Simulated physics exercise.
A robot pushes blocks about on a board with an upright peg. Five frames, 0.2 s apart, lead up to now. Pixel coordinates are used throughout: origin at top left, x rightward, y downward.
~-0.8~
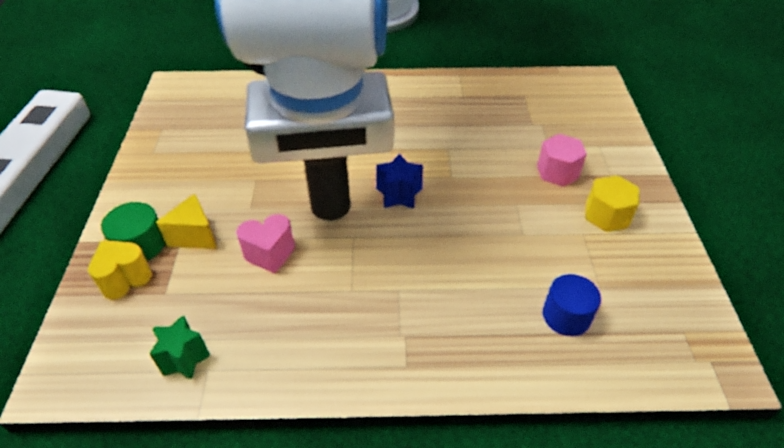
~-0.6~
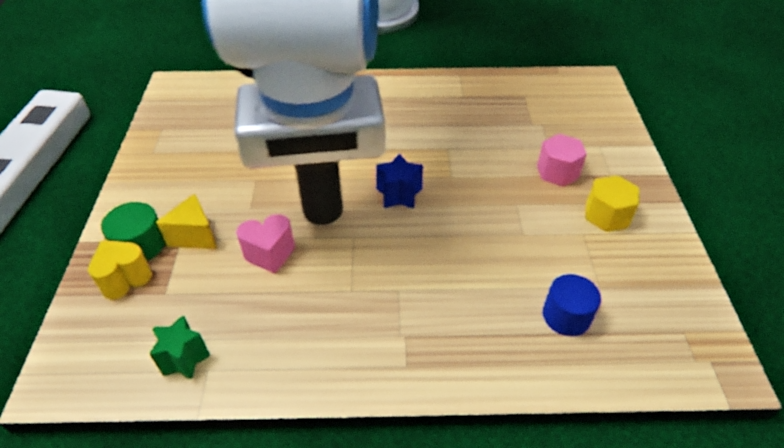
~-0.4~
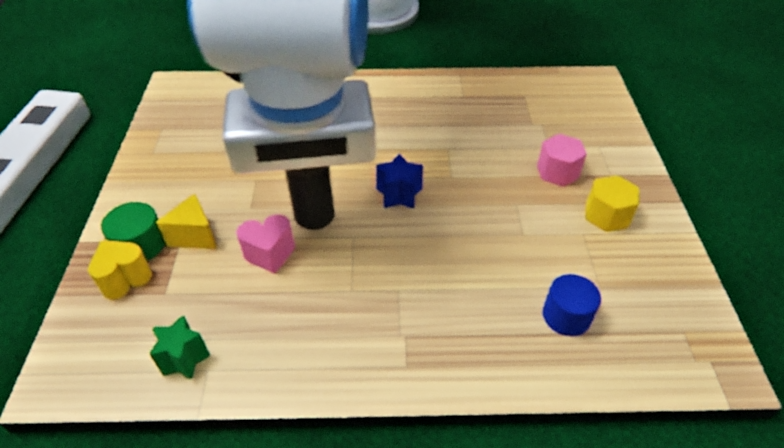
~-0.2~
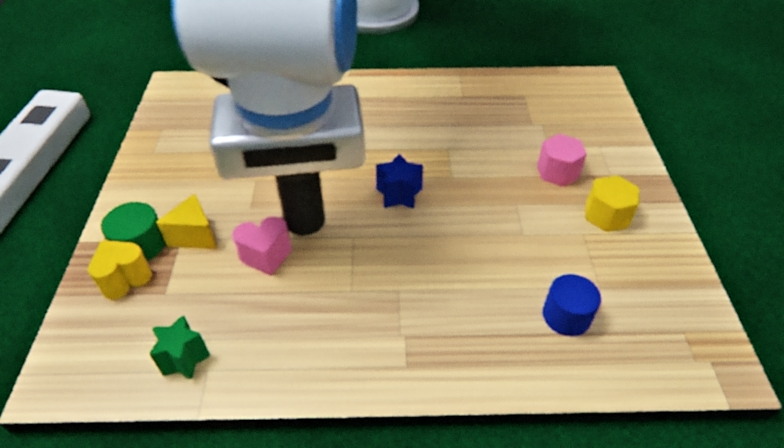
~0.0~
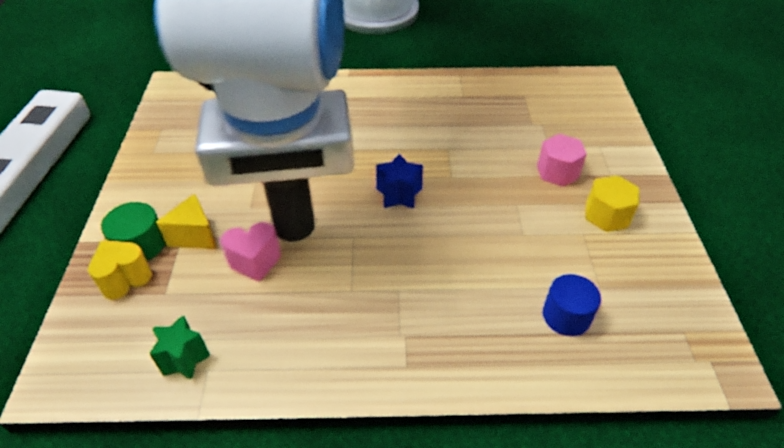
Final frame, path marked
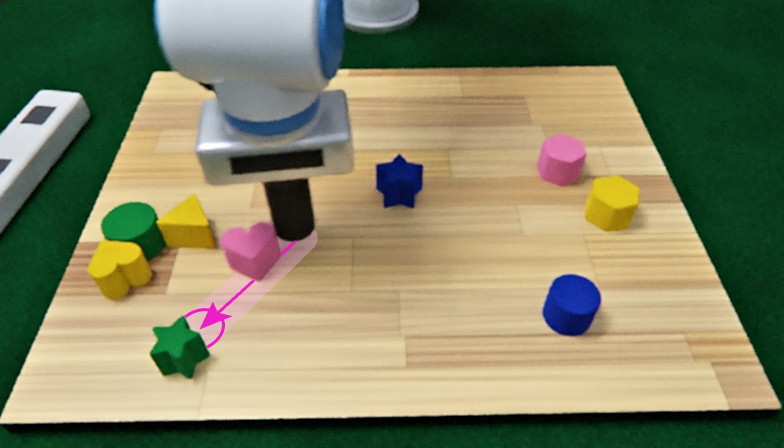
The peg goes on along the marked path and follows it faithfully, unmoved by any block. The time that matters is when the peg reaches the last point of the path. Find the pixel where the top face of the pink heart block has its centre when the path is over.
The point I'd pick in the picture is (169, 273).
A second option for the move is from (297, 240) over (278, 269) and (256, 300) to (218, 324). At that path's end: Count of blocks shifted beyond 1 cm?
The number of blocks that move over 1 cm is one.
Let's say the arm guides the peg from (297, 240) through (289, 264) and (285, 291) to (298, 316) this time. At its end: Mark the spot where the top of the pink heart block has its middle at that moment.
Expect it around (229, 254).
The drawn path runs from (297, 240) directly to (200, 329).
What follows on the original path. One third of the way, peg (264, 254); pink heart block (210, 257), turned 30° clockwise.
Two thirds of the way, peg (231, 284); pink heart block (180, 267), turned 80° clockwise.
At the end, peg (194, 317); green star (166, 347), turned 15° anticlockwise; yellow triangular block not moved; pink heart block (169, 273), turned 120° clockwise.
